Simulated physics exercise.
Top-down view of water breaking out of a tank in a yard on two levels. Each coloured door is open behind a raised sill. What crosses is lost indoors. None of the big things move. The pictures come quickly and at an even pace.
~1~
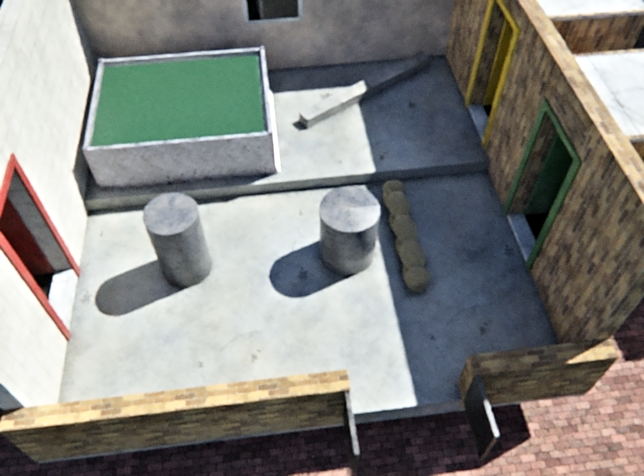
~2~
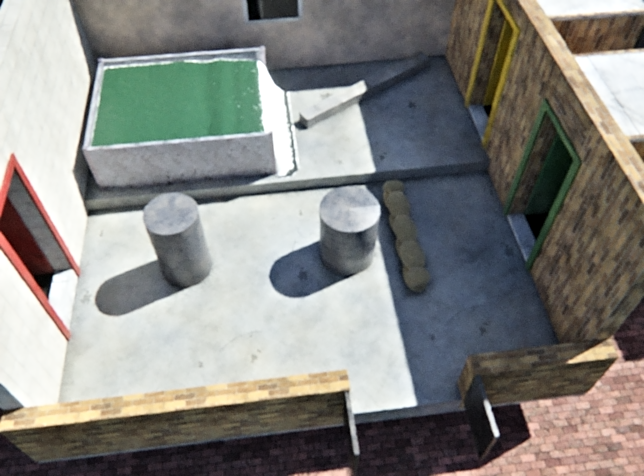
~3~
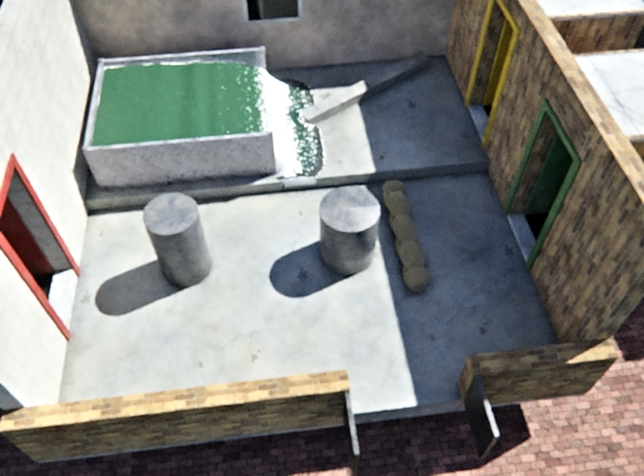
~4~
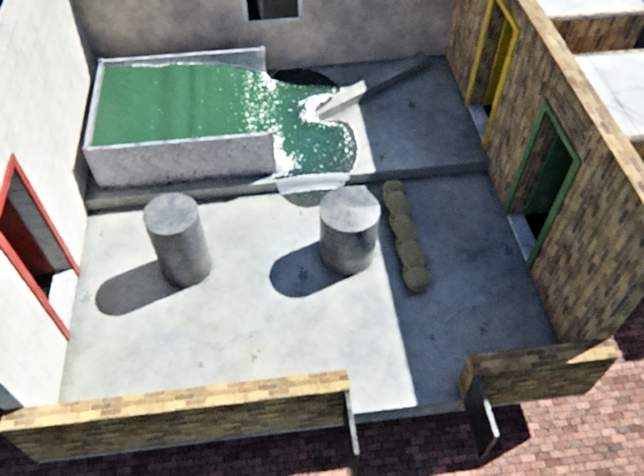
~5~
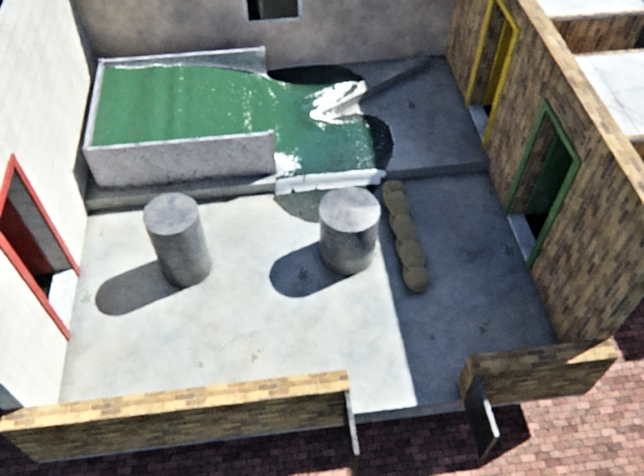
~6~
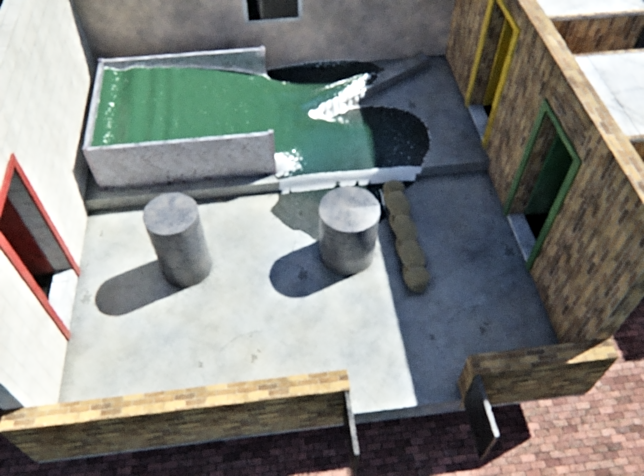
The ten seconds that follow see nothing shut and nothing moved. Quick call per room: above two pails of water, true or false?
Red door: False; green door: True; yellow door: True.
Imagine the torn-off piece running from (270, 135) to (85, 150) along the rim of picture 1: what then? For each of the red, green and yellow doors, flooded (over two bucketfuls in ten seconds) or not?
Result: Red goes past the limit; green goes past the limit; yellow remains beneath it.
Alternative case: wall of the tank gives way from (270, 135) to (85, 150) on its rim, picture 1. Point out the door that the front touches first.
The red-painted one.
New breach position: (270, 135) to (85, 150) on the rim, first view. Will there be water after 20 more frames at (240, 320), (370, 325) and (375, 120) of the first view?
Point by point: Soaked; soaked; unwetted.
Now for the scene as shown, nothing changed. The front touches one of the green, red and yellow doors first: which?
The door marked yellow.
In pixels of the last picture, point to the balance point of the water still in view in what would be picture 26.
Around (340, 142).
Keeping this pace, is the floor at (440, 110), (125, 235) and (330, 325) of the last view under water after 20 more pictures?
Lab note, in the order given: Wet through, unwetted, wet through.
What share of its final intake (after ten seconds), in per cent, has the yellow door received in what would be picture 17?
It would be roughly 35 percent of the ten-second total.
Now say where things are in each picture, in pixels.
In the first picture, still water in the tank at (182, 99).
In the second picture, water pours out at (267, 115) and has run to (281, 176).
In the third picture, water pours out at (267, 118) and has run to (305, 179).
In the fourth picture, water pours out at (268, 119) and has run to a hidden place.
In the fifth picture, the front is at a hidden place, out from the gap at (268, 120).
In the sixth picture, water pours out at (268, 120) and has run to (424, 140).
A moment on, water covers 35 % of the floor; the red door not reached, the green door not reached, the yellow door over two buckets in.
Next, water covers 45 % of the floor; the red door not reached, the green door under two buckets in, the yellow door far over two buckets in.
Then, water covers 65 % of the floor; the red door not reached, the green door over two buckets in, the yellow door far over two buckets in.
Later, water covers 85 % of the floor; the red door not reached, the green door over two buckets in, the yellow door far over two buckets in.
In the end, water covers 95 % of the floor; the red door wet at the sill, nothing in, the green door over two buckets in, the yellow door far over two buckets in.
